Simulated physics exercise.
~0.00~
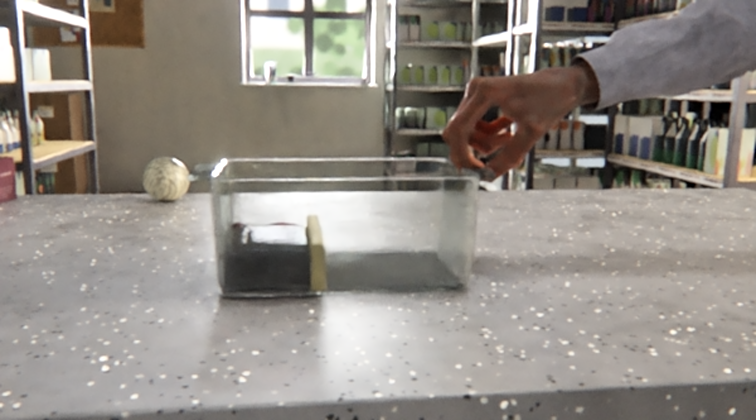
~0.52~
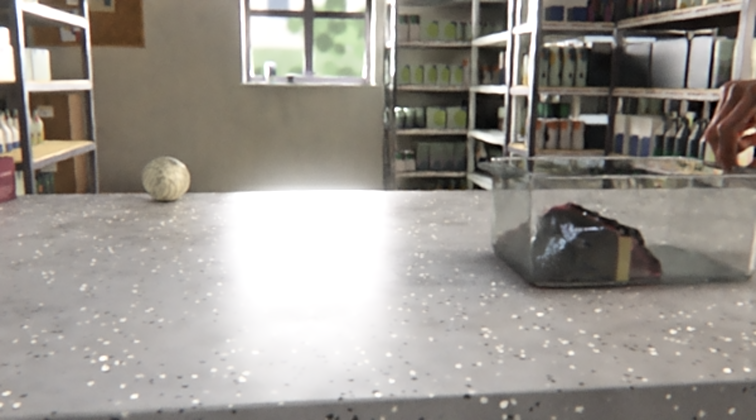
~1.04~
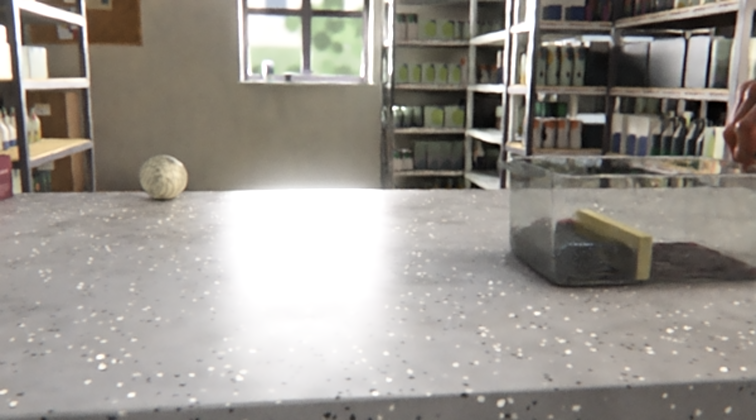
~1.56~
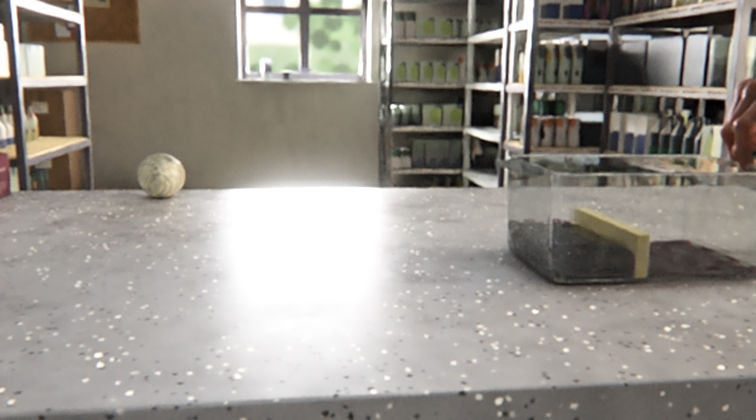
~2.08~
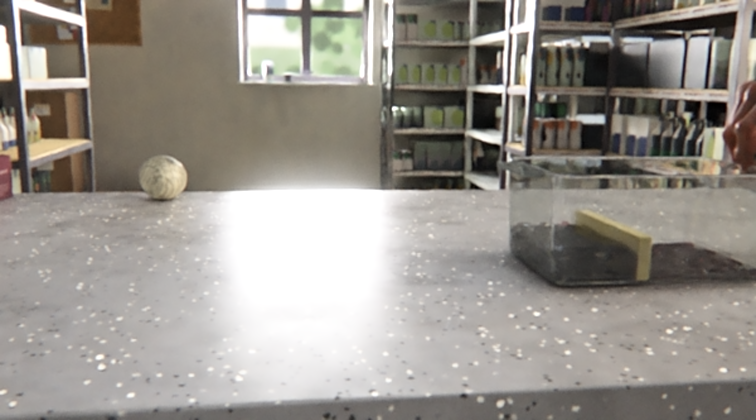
A clear, two-part container of dark liquid slid right across a speckled counter, pulled by a hand, and the liquid surged up over the low yellowish divider. It then settled, with some left on the right side and none spilled on the counter.
